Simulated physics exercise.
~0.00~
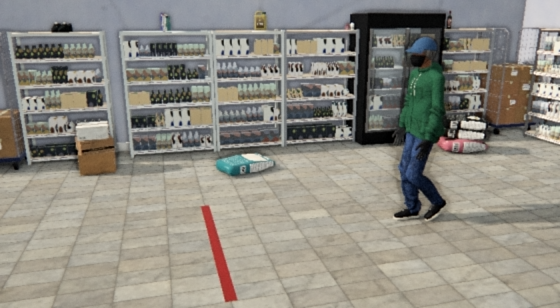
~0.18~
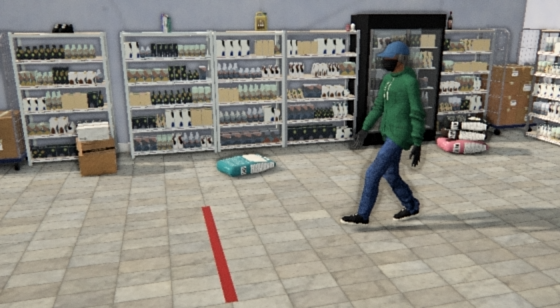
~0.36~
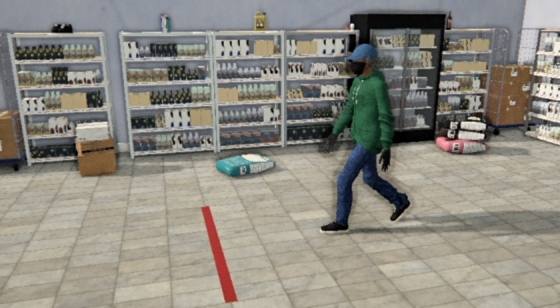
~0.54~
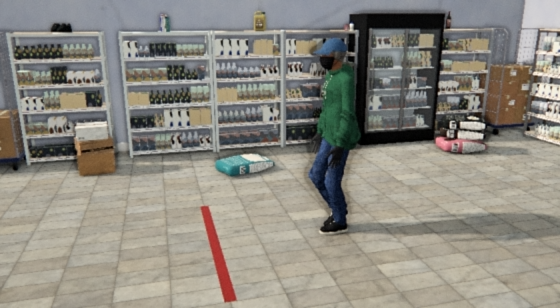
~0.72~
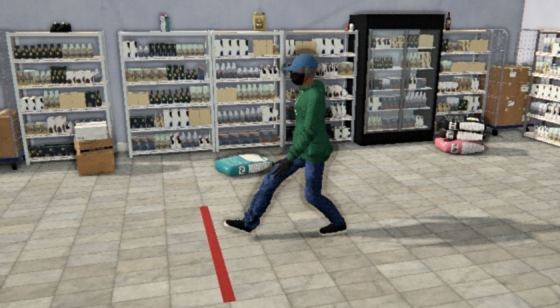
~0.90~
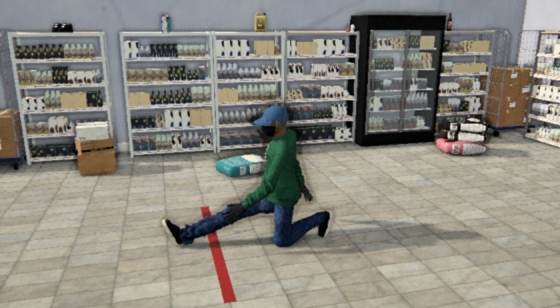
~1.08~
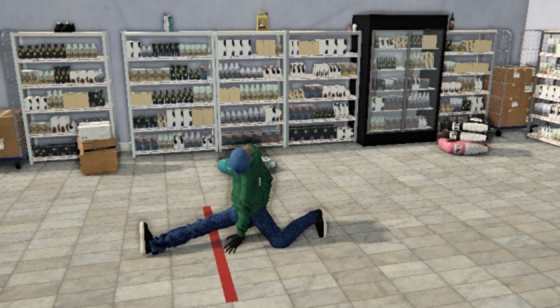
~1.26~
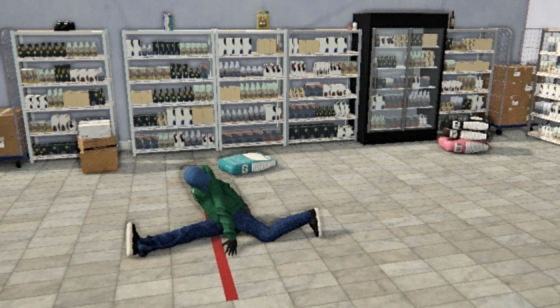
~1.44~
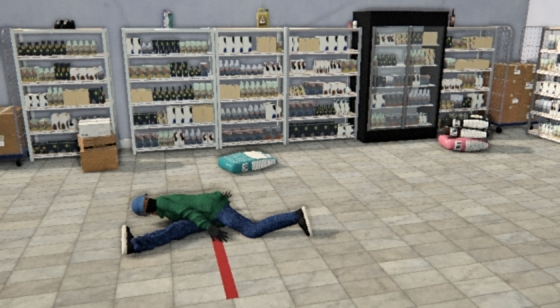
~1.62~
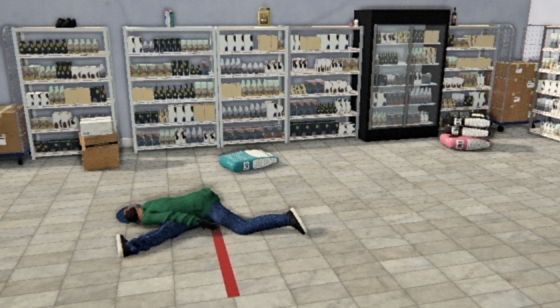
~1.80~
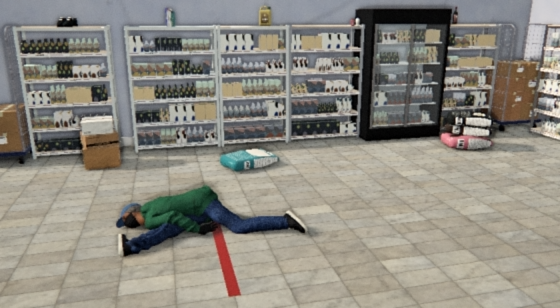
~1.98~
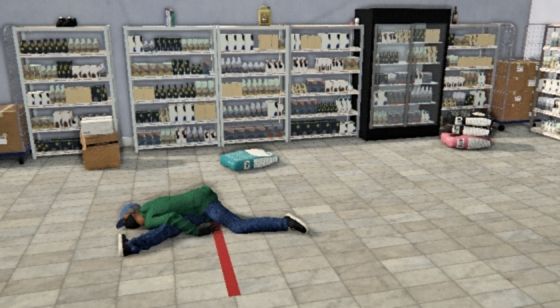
In a shop storeroom lined with stocked shelves, a masked person in a green top and blue cap walked left, slid down with legs spread wide over the red tape, then slumped forward to the left and lay still, head and chest past it.
